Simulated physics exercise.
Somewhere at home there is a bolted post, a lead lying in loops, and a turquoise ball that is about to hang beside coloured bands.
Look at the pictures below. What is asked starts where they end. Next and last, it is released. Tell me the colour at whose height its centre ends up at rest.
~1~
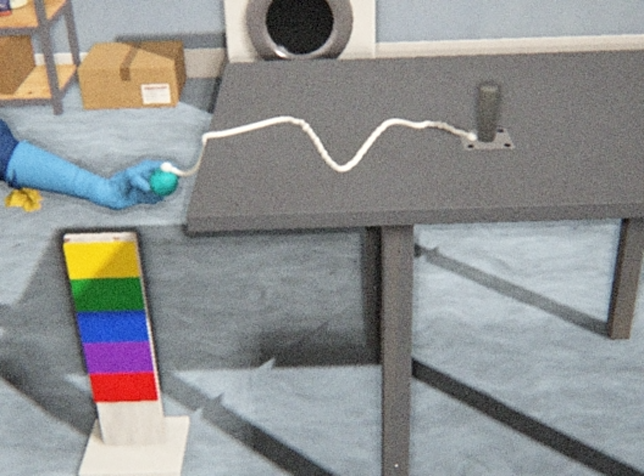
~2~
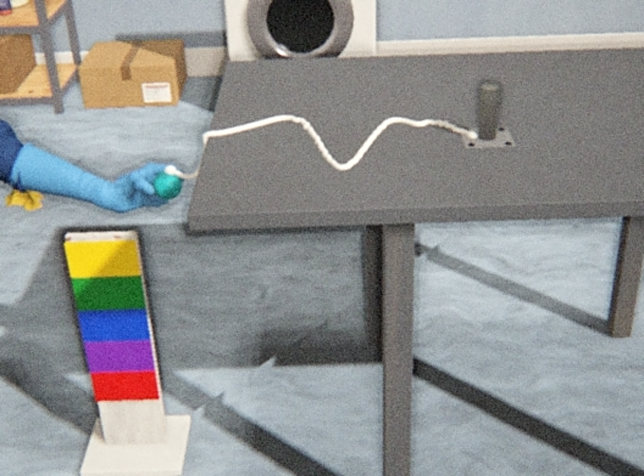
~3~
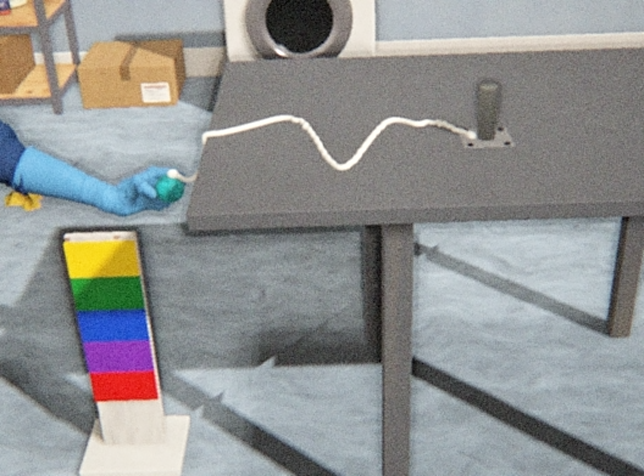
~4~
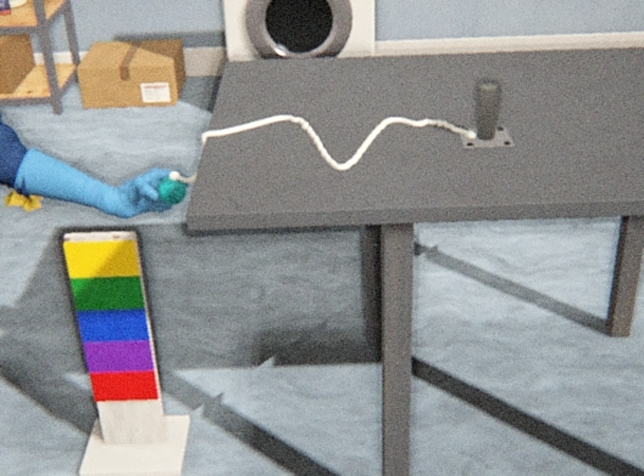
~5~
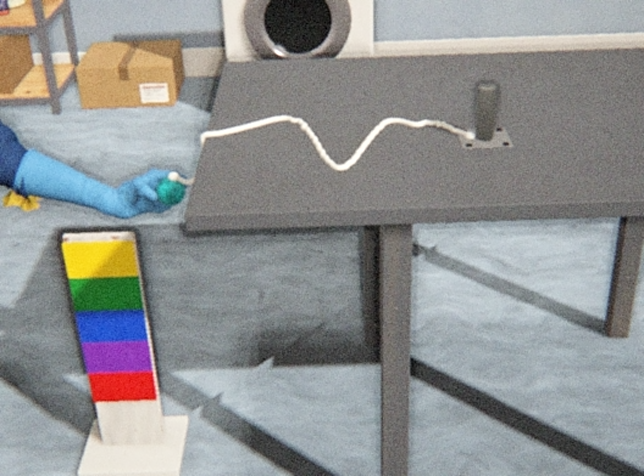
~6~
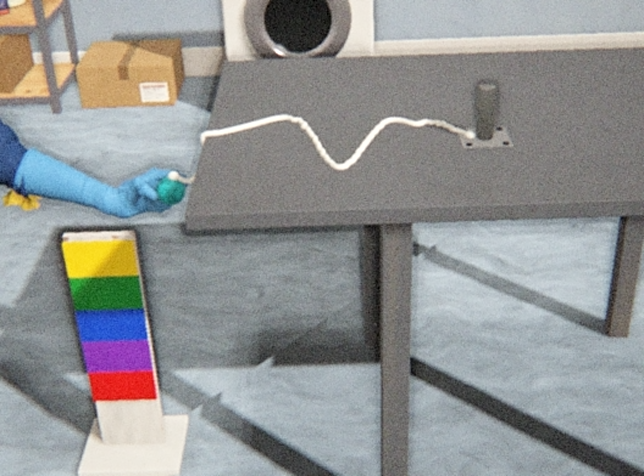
It ends up level with red.
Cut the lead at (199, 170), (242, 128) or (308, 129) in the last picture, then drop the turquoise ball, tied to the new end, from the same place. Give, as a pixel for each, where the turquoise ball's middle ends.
Near (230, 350), (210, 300) and (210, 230).
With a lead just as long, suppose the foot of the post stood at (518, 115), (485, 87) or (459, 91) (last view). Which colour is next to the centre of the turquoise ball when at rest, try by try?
In turn, purple, then purple, then red.
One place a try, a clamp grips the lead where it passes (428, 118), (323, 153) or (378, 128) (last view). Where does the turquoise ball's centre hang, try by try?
Approximately (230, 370), (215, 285) and (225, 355) respectively.
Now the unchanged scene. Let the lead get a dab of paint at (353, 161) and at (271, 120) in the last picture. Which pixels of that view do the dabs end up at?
First point (247, 140), second point (219, 261).
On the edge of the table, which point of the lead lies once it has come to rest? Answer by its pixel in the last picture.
It's near (326, 157) in the last picture.
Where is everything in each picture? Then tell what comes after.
The first frame shows turquoise ball (163, 182); yellow (102, 262); green (108, 295); blue (113, 328); purple (119, 359); red (124, 389).
The second frame shows turquoise ball (167, 185); lead through (441, 125) (378, 131) (336, 166) (310, 129) (239, 129).
The third frame shows turquoise ball (170, 189).
The fourth frame shows turquoise ball (172, 190); lead through (440, 125) (377, 131) (335, 166) (309, 129) (238, 129).
The fifth frame shows turquoise ball (171, 191).
The sixth frame shows turquoise ball (171, 191); lead through (439, 125) (376, 131) (334, 166) (308, 129) (237, 129).
Early on, ball near (207, 347); level with purple.
Midway, ball near (243, 383); level with red.
Near the end, ball near (221, 383); level with red.
Finally, ball near (233, 387); level with red. Its middle rests at the red band.
